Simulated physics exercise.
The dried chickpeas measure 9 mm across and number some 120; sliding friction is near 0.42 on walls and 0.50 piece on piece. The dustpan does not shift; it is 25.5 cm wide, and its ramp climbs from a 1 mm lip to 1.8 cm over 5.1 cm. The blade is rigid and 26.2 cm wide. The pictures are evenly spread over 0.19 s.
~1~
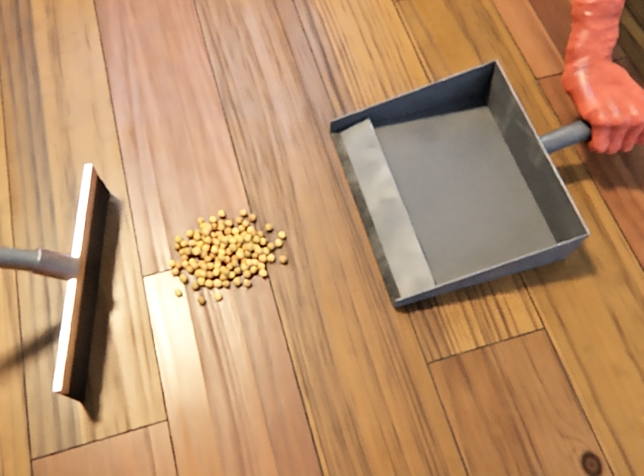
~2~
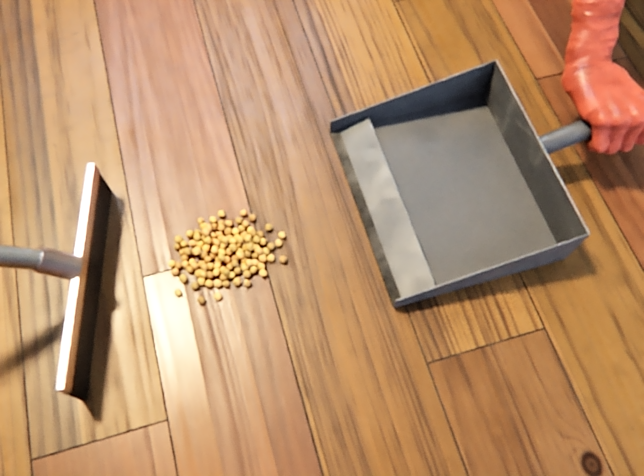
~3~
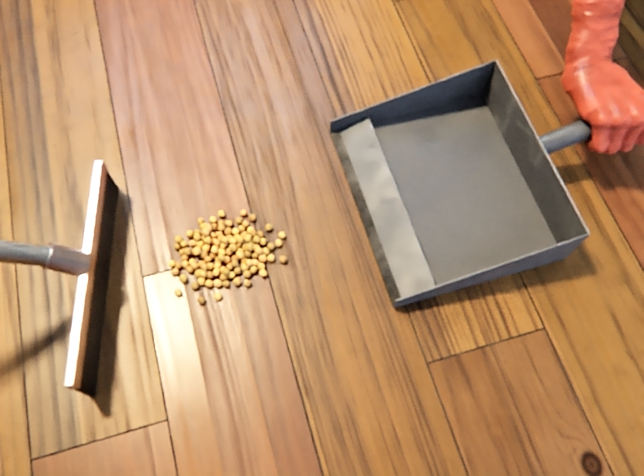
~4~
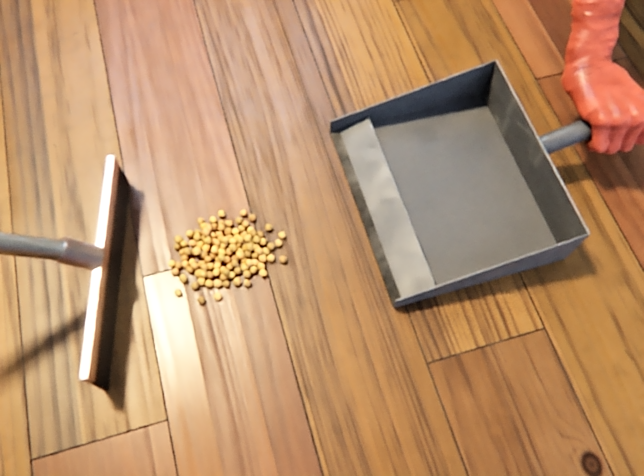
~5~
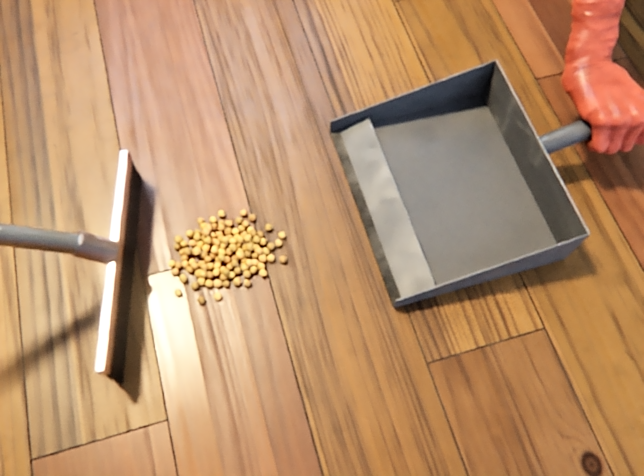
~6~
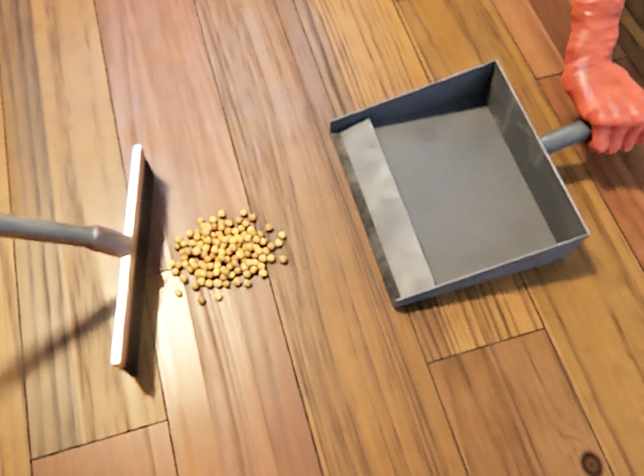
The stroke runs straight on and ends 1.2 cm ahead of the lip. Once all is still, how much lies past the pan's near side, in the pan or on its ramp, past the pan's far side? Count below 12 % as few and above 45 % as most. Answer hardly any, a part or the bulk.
Near side: Hardly any, pan: Hardly any, far side: Hardly any.
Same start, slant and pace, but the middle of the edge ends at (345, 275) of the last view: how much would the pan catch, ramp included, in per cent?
About 25 per cent.
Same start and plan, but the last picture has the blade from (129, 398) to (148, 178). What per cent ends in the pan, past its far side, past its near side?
Pan 25, far 0, near 10.
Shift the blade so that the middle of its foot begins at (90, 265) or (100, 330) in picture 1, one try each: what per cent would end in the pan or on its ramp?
Some 0 and 15 per cent.
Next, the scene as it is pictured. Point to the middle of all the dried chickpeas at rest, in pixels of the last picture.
At about (342, 215).
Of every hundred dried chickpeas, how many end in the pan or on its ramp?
Roughly 5 per cent.
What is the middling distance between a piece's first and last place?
About 16 cm.
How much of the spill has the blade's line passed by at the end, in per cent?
Some 0 per cent.
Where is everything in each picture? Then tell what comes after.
In the first frame, blade from (62, 390) to (92, 172), moved 0.0 cm, 0 of the pieces shifted so far; middle of the pieces at (221, 252); pan at (456, 188).
In the second frame, blade from (65, 388) to (94, 171), moved 0.3 cm, 0 of the pieces shifted so far; middle of the pieces at (221, 252).
In the third frame, blade from (74, 384) to (102, 168), moved 1.2 cm, 0 of the pieces shifted so far; middle of the pieces at (221, 252).
In the fourth frame, blade from (88, 377) to (114, 163), moved 2.7 cm, 0 of the pieces shifted so far; middle of the pieces at (221, 252).
In the fifth frame, blade from (104, 370) to (127, 158), moved 4.4 cm, 0 of the pieces shifted so far; middle of the pieces at (221, 252).
In the sixth frame, blade from (119, 363) to (140, 153), moved 6.0 cm, 0 of the pieces shifted so far; middle of the pieces at (221, 252); pan at (456, 188).
Then, 0.25 s after the last picture, middle of the blade 16 cm from the lip; 0 % over the lip, far side 0 %, near side 0 %.
Then, 0.43 s after the last picture, middle of the blade 8 cm from the lip; 0 % over the lip, far side 0 %, near side 0 %.
Then, 0.72 s after the last picture, middle of the blade 4 cm from the lip; 0 % over the lip, far side 0 %, near side 0 %.
In the end, near side 0 %, pan 5 %, far side 0 %, in front of the lip or behind the blade 100 %.
